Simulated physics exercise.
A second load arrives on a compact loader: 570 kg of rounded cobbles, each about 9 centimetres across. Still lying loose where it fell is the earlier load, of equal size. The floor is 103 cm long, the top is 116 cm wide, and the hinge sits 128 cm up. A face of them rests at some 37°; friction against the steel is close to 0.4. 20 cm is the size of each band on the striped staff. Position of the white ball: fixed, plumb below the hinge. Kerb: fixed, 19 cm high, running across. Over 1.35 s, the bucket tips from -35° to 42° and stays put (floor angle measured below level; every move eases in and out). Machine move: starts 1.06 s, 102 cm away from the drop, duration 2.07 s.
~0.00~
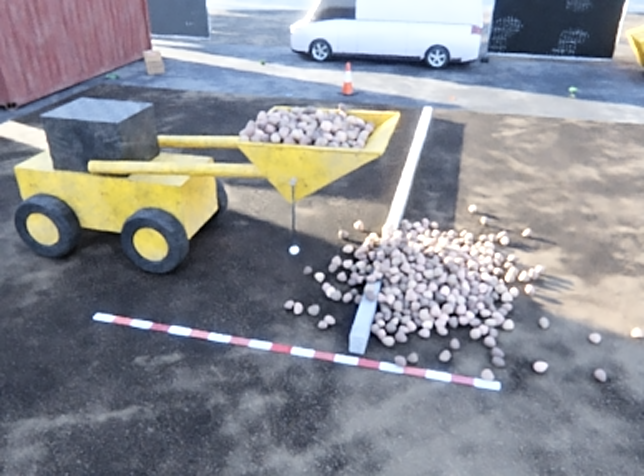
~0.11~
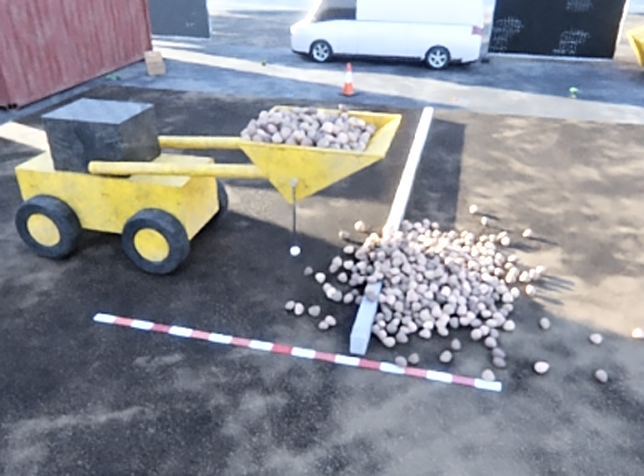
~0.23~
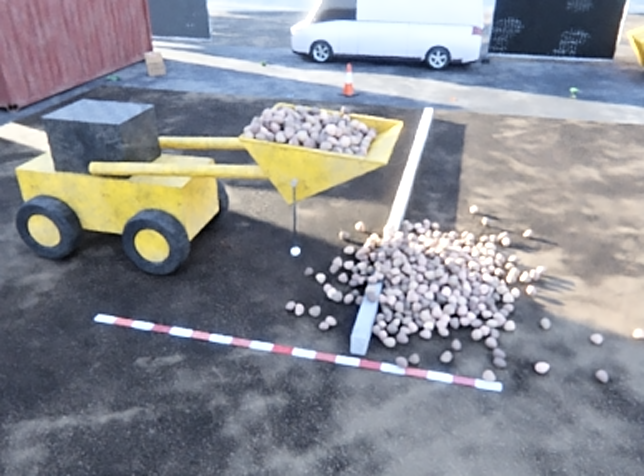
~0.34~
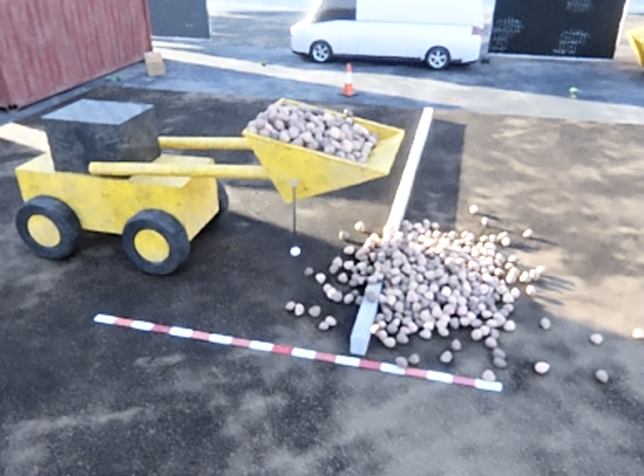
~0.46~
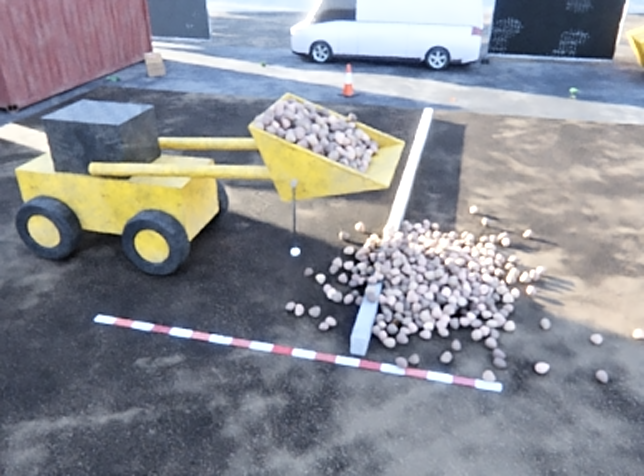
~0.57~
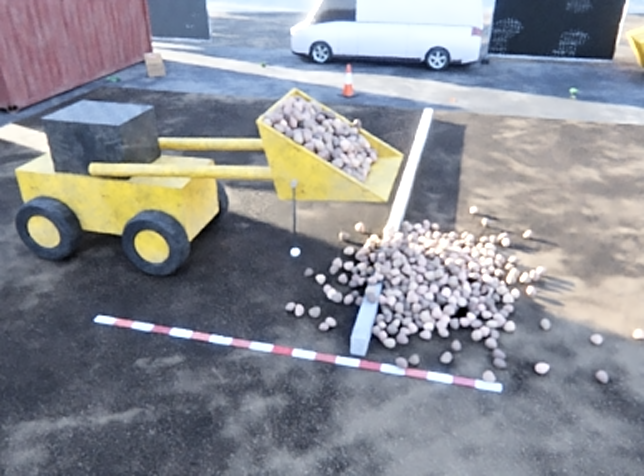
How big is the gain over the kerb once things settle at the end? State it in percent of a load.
The gain is about 40 per cent of a load.
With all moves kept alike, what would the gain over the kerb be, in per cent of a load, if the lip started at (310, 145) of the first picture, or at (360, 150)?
I'd expect near 0 per cent first and near 15 per cent next.
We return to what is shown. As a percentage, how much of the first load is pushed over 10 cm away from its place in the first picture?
Roughly 15 percent.
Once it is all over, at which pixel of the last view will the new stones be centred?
Centre at roughly (372, 261).
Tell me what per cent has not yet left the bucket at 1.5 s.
Around 35 per cent of the load is still inside.
After 1.0 s the floor is at 30°; in per cent of one load, 98 in the bucket, 13 on this side of the kerb, 89 over the kerb; the foremost stones are at (578, 310).
After 1.5 s the floor is at 42°; in per cent of one load, 35 in the bucket, 55 on this side of the kerb, 110 over the kerb; the foremost stones are at (578, 310).
After 3.6 s the floor is at 42°; in per cent of one load, 0 in the bucket, 71 on this side of the kerb, 129 over the kerb; the foremost stones are at (577, 306).
After 6.4 s the floor is at 42°; in per cent of one load, 0 in the bucket, 71 on this side of the kerb, 129 over the kerb; the foremost stones are at (577, 306). Net gain over the kerb, 40.
